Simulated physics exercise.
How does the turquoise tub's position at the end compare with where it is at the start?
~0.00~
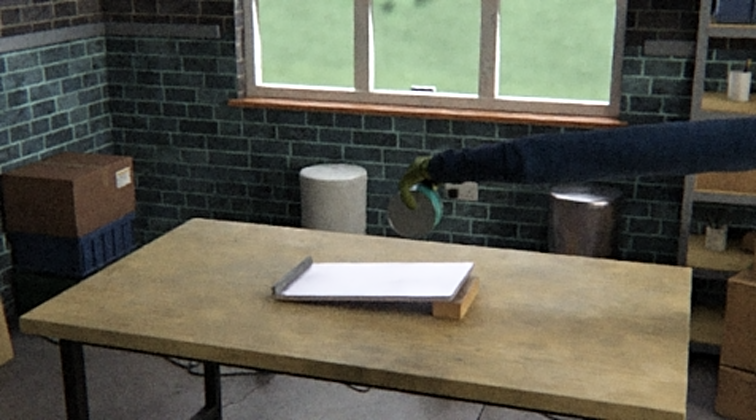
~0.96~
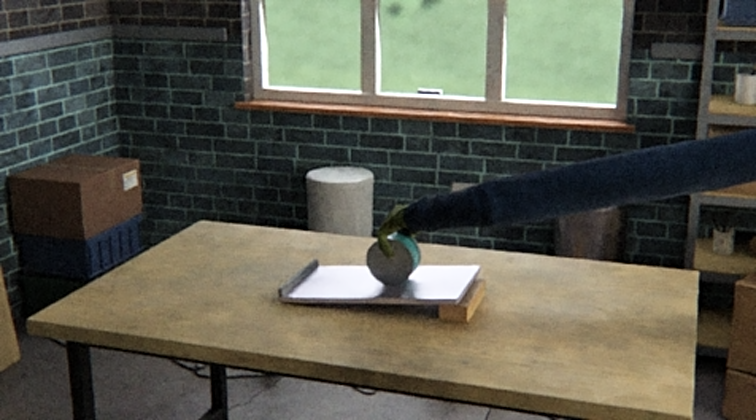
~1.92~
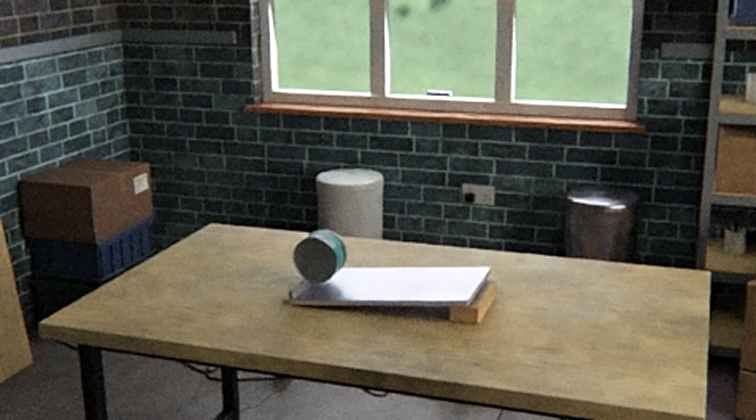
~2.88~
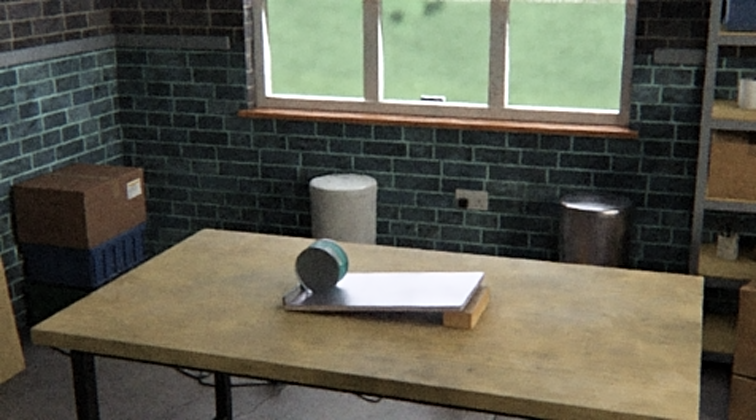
At the start the tub is held in the air above the board by a gloved-looking hand, while at the end it sits farther left and lower, on the low end of the board by the raised lip.
